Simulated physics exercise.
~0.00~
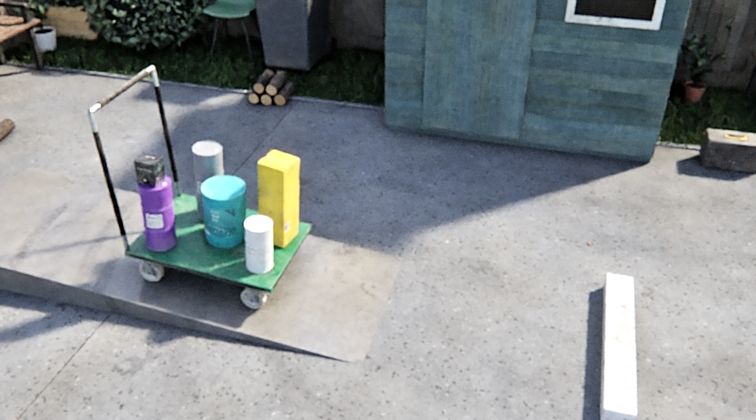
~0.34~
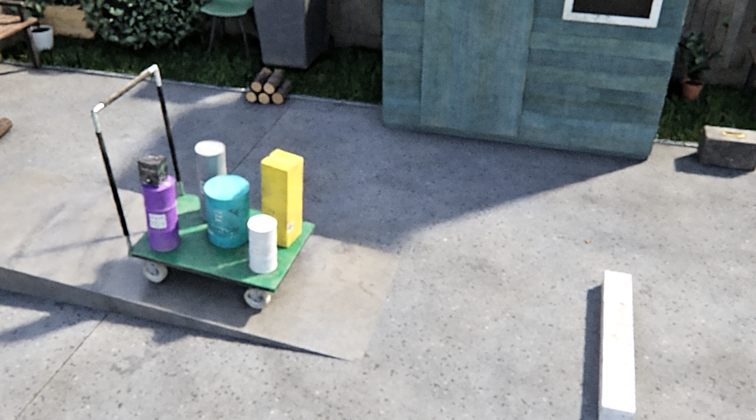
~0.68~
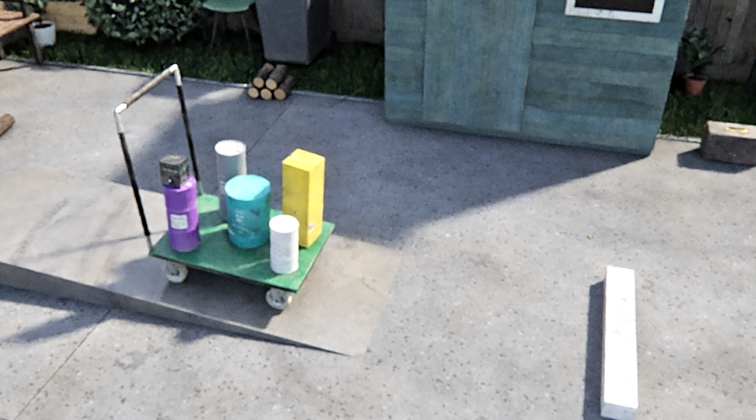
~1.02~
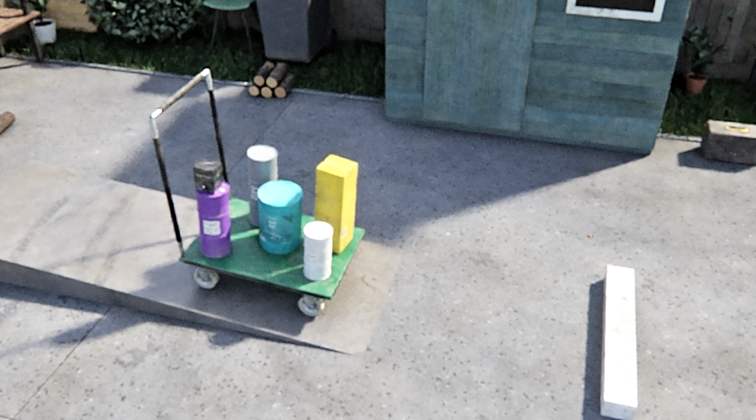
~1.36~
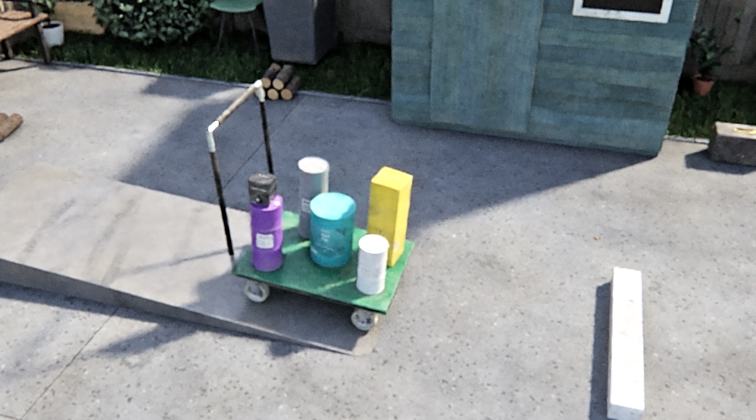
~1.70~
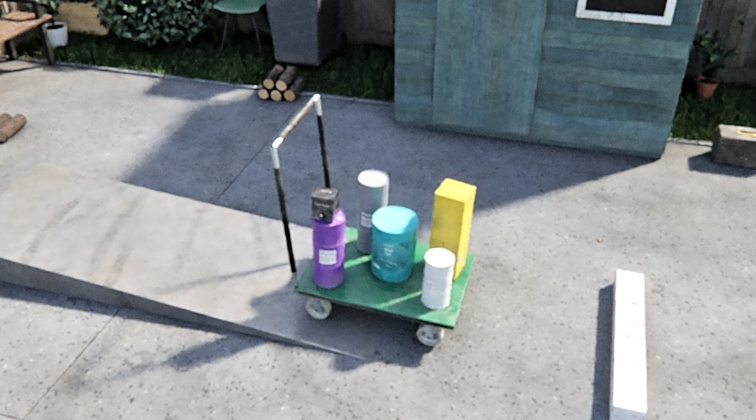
In a paved backyard, a green trolley loaded with five containers and a small black box rolls rightward down a low ramp.
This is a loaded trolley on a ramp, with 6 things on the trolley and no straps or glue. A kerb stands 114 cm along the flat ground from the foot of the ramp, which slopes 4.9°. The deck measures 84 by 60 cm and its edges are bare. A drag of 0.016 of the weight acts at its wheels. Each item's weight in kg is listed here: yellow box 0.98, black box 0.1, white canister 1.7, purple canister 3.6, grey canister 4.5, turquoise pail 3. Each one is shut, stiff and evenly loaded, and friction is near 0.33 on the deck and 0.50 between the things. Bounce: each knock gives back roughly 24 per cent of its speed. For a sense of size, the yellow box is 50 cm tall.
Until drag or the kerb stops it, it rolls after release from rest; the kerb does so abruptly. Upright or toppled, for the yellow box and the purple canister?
At the end, yellow box: Overturned; purple canister: Right way up.
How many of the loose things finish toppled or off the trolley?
2.
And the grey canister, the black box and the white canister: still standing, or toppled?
Final state - grey canister: Remains on its base; black box: Remains on its base; white canister: Goes over.
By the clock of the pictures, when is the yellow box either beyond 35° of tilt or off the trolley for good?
Answer: Near 2.7 s.
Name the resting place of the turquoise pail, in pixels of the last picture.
Look near (582, 279) and you'll find it.
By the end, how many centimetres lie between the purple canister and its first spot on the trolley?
14 cm.
After 2.50 s, trolley at the kerb; yellow box moved 2 cm near (617, 258); purple canister moved 2 cm near (492, 281); grey canister moved 2 cm.
After 2.60 s, trolley at the kerb; yellow box moved 9 cm near (633, 260); purple canister moved 9 cm near (507, 284); black box moved 9 cm.
After 2.80 s, trolley at the kerb; yellow box and white canister now off the trolley; purple canister moved 14 cm near (518, 286); black box moved 14 cm.
After 3.10 s, trolley at the kerb; purple canister moved 14 cm near (517, 286); black box moved 14 cm; turquoise pail moved 14 cm.
In the end (3.5 s), off the trolley and tipped over, yellow box and white canister; not toppled but over 10 cm from the start, black box, purple canister, grey canister and turquoise pail. At the end, from the last picture's camera, yellow box near (704, 332), purple canister near (517, 286).
